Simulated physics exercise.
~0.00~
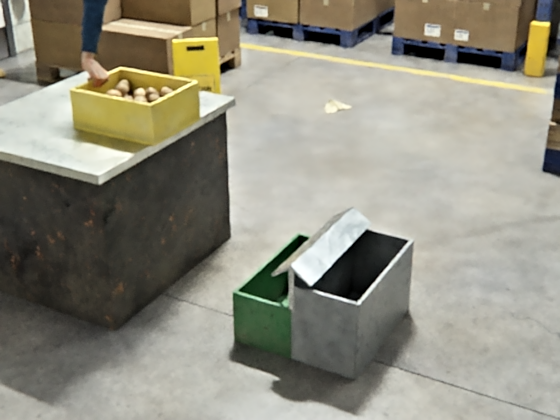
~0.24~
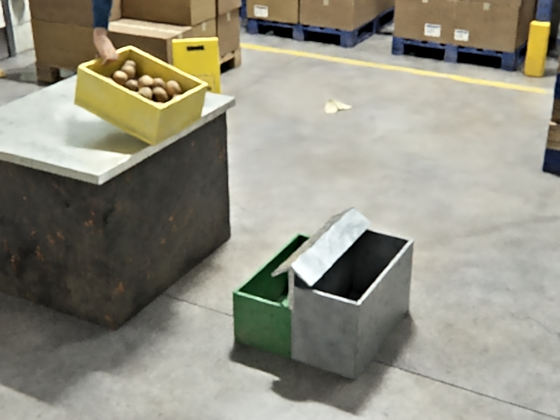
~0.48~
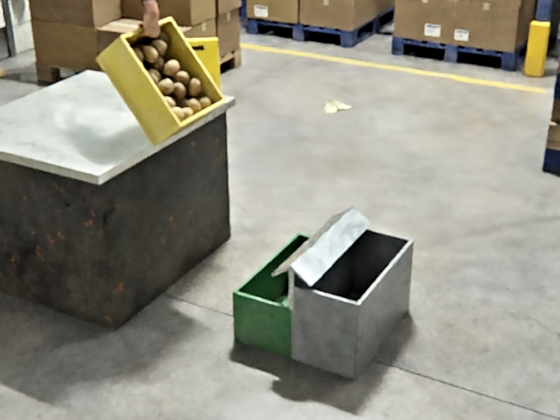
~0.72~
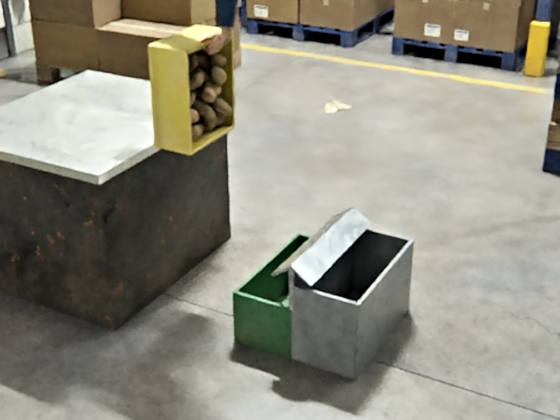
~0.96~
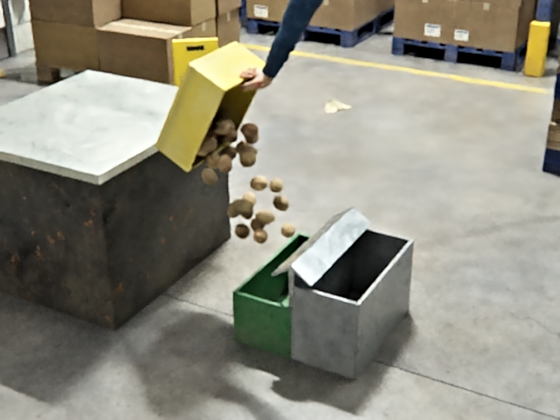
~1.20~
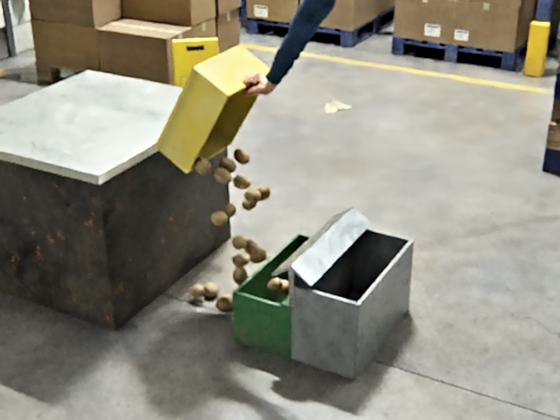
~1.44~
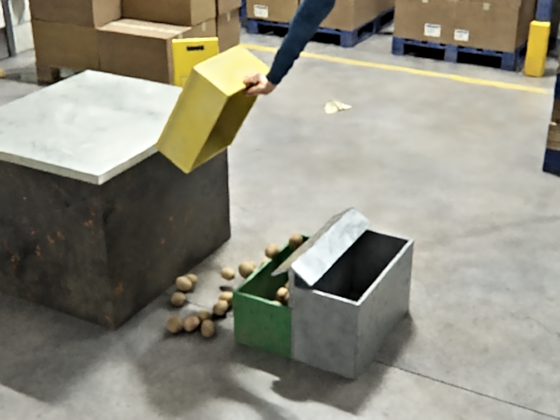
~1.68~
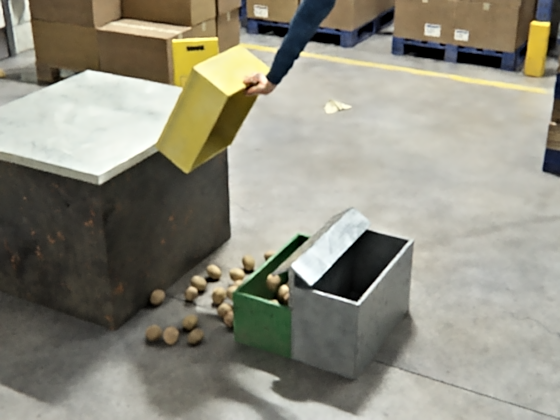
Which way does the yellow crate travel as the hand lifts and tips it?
The yellow crate moves to the right, going from the bench top out past its edge.
